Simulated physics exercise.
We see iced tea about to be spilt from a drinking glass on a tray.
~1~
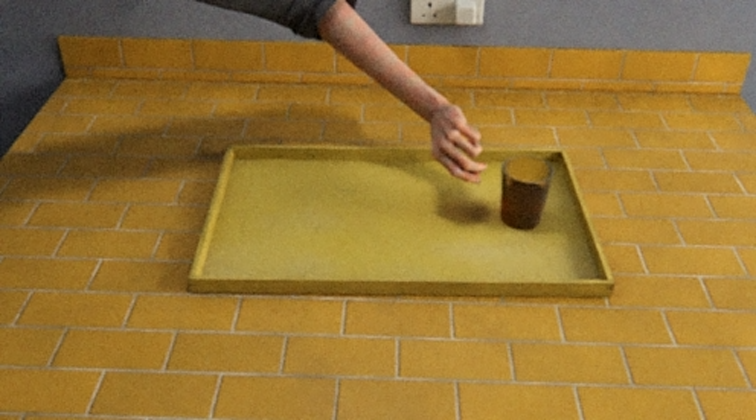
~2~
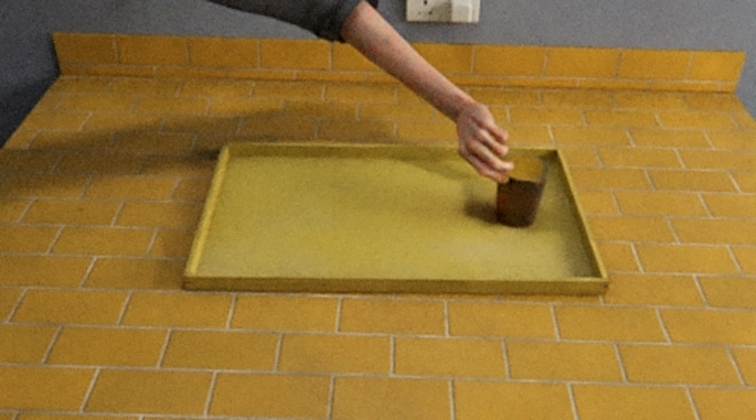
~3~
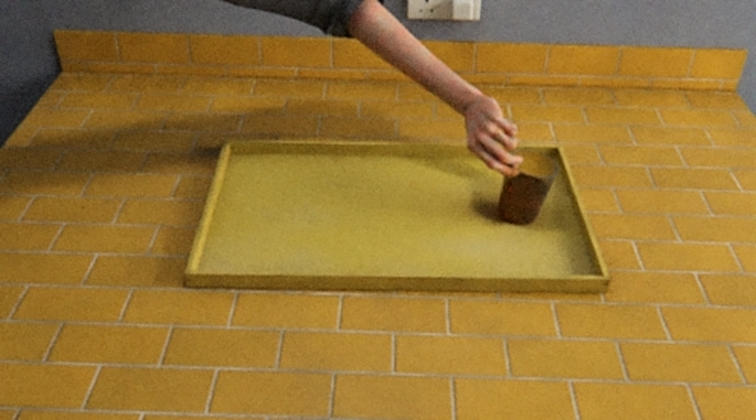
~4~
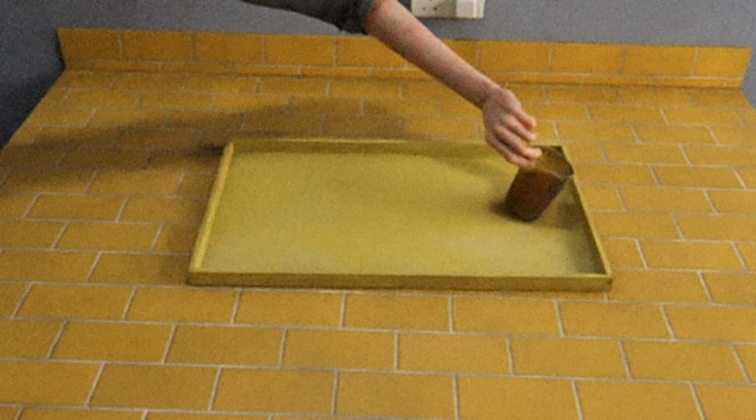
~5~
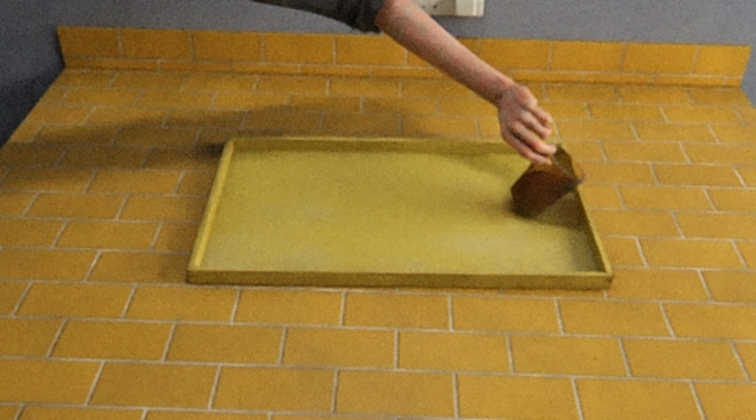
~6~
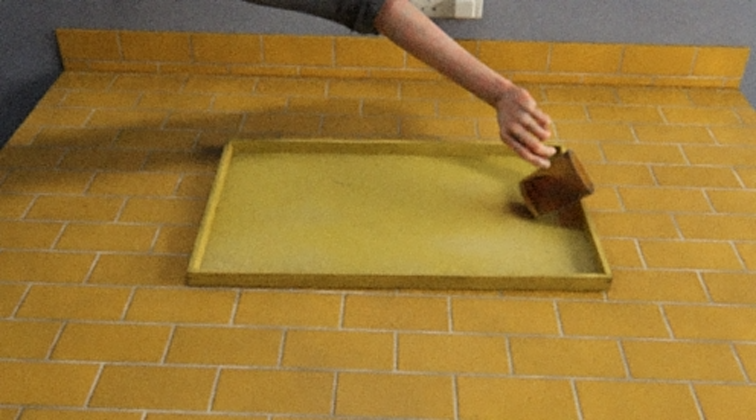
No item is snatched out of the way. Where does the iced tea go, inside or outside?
The spill escapes from the tray.
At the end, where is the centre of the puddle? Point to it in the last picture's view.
About (747, 223).
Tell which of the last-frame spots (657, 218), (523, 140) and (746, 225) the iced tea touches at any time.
The first point is inside the spill, the next one is outside the spill, and the last one is inside the spill.
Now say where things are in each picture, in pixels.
In the first picture, it stands upright; drinking glass (524, 192) about half full; tray (398, 277).
In the second picture, it is being nudged; drinking glass about half full, surface at (519, 192).
In the third picture, it is being nudged; drinking glass (526, 186) about half full.
In the fourth picture, it is being nudged; drinking glass (538, 183) tipped 20°; tray (398, 271).
In the fifth picture, it is being nudged; drinking glass (547, 181) tipped 35°.
In the sixth picture, it is falling; drinking glass (557, 184) tipped 50°.
Next, the drinking glass lies across the rim; the puddle covers about as much as a plate; the table is getting wet.
After that, the puddle covers about as much as a tray; the table is getting wet.
Finally, the puddle covers about as much as a tray; the table is getting wet.
